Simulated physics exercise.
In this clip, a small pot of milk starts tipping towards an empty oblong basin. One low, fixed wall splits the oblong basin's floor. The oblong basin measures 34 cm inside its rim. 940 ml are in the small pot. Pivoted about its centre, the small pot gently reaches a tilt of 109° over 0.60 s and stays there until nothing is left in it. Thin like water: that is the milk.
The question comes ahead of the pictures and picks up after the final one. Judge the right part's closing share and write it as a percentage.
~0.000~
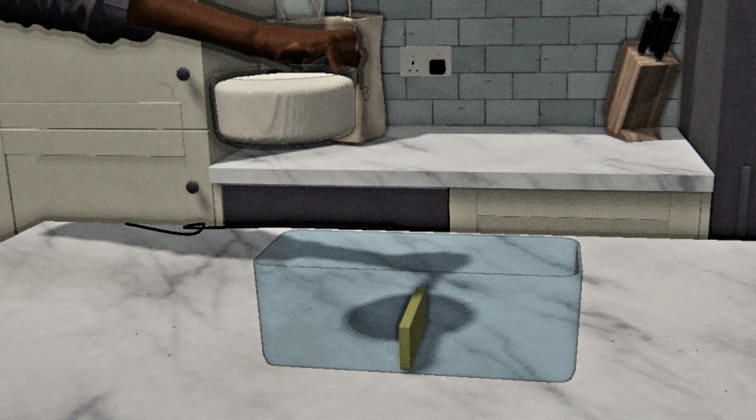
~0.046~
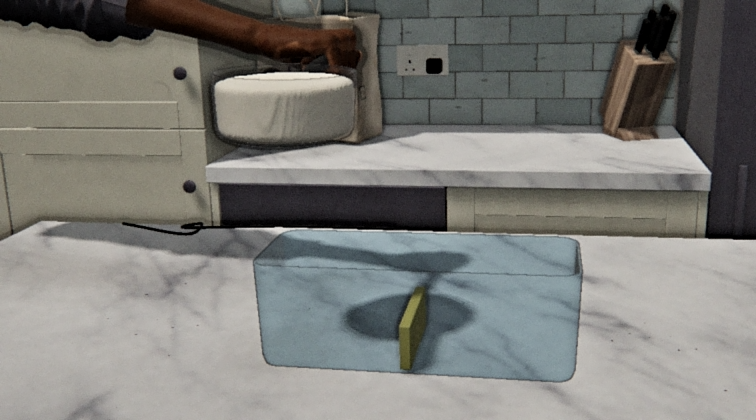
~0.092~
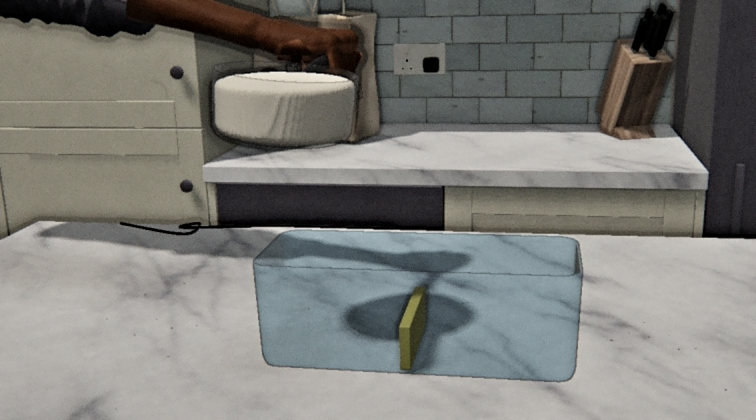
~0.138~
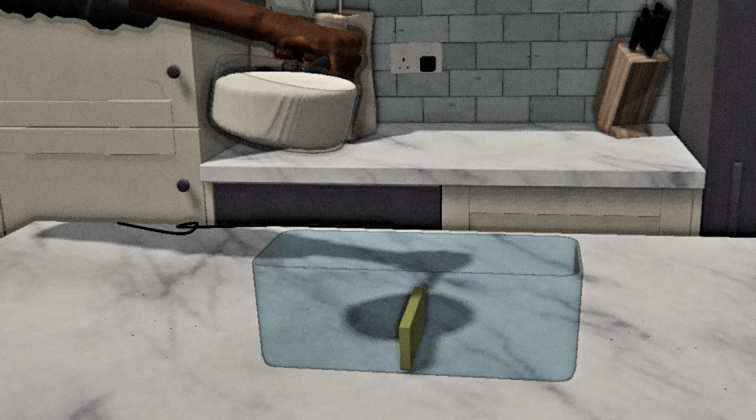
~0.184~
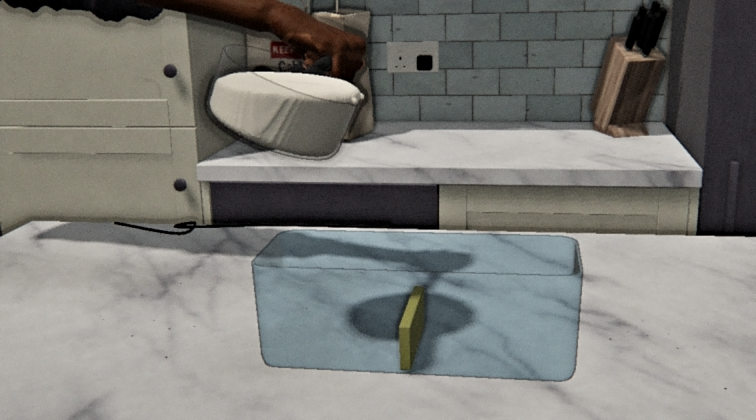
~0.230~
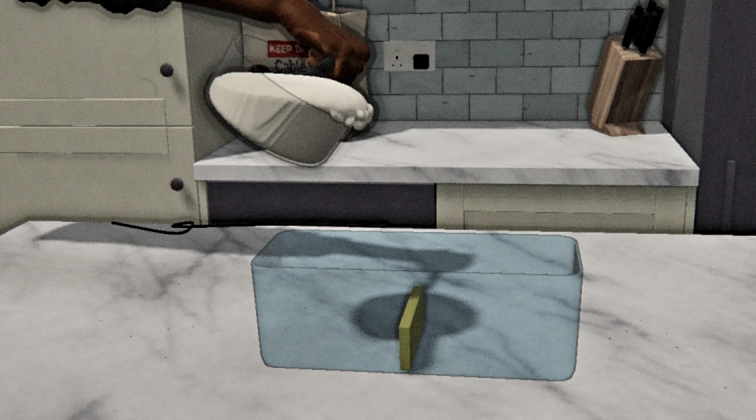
I would judge it at 42 per cent.
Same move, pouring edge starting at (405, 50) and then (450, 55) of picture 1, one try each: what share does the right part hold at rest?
Some 75 and 80 per cent, in that order.
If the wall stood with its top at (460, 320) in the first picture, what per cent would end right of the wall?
Roughly 25 %.
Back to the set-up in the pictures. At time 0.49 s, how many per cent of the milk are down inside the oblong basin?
Roughly 34 per cent.
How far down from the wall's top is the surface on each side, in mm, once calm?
Some 26 mm on the left and 32 mm on the right.
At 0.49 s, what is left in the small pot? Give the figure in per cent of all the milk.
16 %.
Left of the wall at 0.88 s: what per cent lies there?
Reading: Approx. 46 per cent.
After 0.49 s the tilt is 100° and 16 per cent is still to pour, 7 is left of the wall and 27 right of it.
After 0.68 s the tilt is 109° and 3 per cent is still to pour, 45 is left of the wall and 41 right of it.
After 0.88 s the tilt is 109° and 0 per cent is still to pour, 45 is left of the wall and 41 right of it.
After 1.10 s the tilt is 109° and 0 per cent is still to pour, 47 is left of the wall and 42 right of it.
In the end 47 per cent lies left of the wall, 42 right of it and 11 outside.
